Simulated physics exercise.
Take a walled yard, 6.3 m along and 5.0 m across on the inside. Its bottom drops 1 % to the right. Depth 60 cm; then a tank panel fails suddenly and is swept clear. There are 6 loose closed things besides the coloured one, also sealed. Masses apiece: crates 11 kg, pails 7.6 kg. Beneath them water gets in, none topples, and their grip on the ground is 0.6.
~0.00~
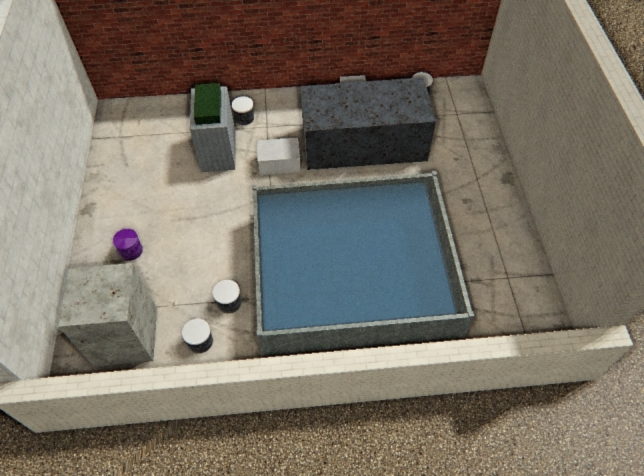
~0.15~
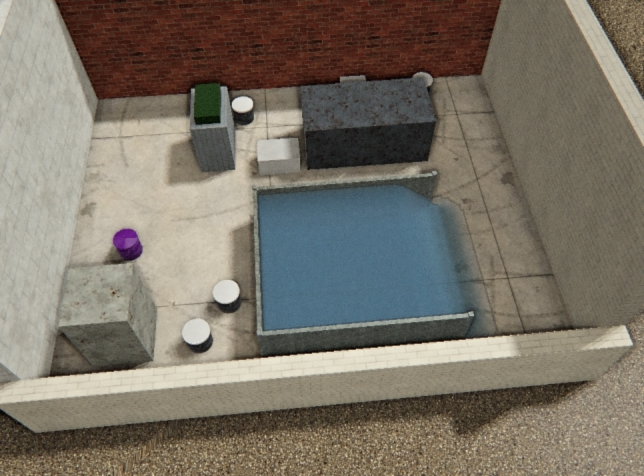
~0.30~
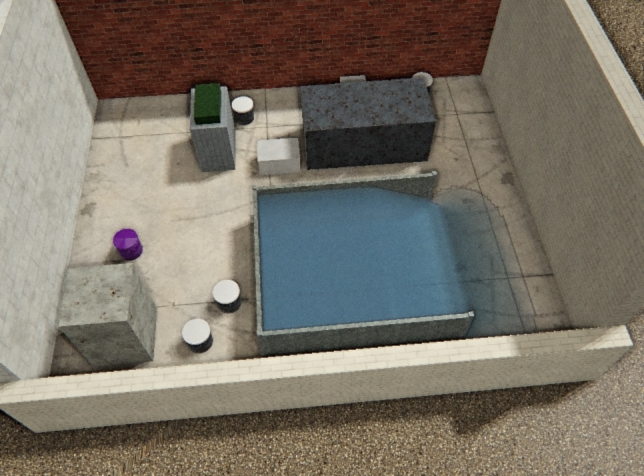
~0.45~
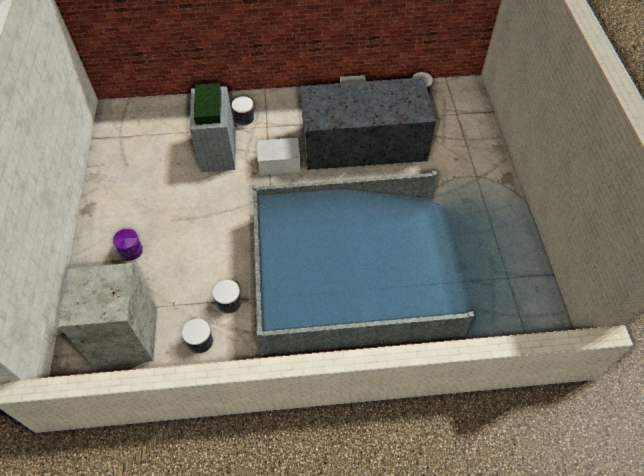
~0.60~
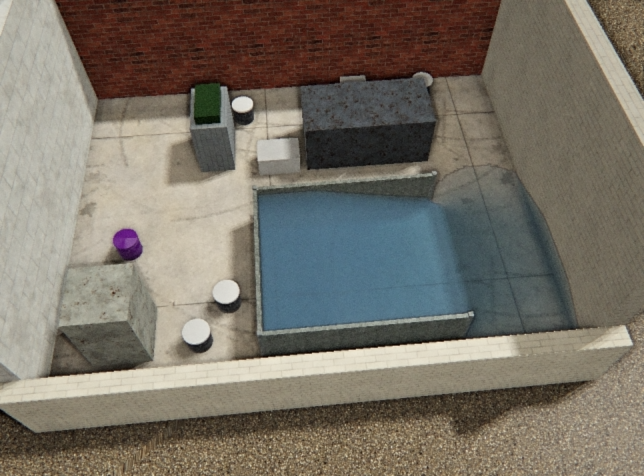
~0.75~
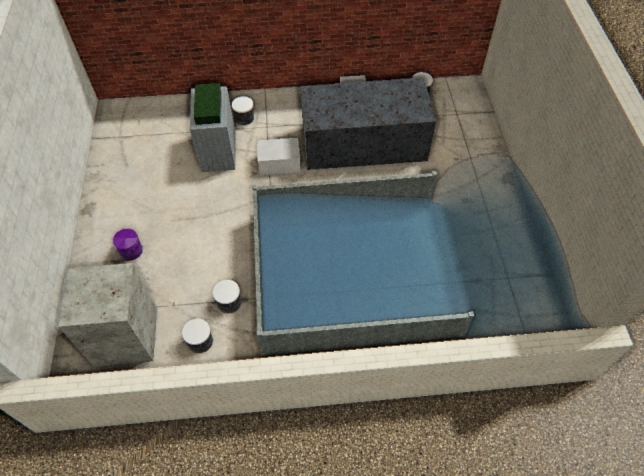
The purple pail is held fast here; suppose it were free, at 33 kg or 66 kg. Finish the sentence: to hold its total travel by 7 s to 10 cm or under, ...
To hold it there, the lower weight suffices.
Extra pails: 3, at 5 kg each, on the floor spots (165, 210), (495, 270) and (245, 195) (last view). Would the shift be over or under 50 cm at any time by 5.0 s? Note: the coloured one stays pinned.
In turn: Less, past it, short of it.
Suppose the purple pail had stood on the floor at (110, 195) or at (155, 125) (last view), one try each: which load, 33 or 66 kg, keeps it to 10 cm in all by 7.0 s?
One by one: Lighter mass suffices; lighter mass suffices.
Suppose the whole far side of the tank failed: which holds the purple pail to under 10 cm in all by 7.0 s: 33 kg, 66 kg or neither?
Under that change, the first option suffices.
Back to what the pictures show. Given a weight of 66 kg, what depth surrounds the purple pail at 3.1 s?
Depth: Approx. 0 cm.
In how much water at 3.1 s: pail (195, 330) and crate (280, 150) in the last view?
1 and 0 cm.
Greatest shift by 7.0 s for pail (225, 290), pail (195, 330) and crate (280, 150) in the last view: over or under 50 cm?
First one stays inside, second one stays inside, third one stays inside.
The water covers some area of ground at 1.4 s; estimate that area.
About 10.0 m2.
After 1.4 s the purple pail would be 0 cm from its start with 33 kg and 0 cm from its start with 66 kg; 0 cm of water round it then.
After 3.1 s the purple pail would be 0 cm from its start with 33 kg and 0 cm from its start with 66 kg; 0 cm of water round it then.
After 4.9 s the purple pail would be 0 cm from its start with 33 kg and 0 cm from its start with 66 kg; 2 cm of water round it then.
After 7.0 s the purple pail would be 0 cm from its start with 33 kg and 0 cm from its start with 66 kg; 9 cm of water round it then.
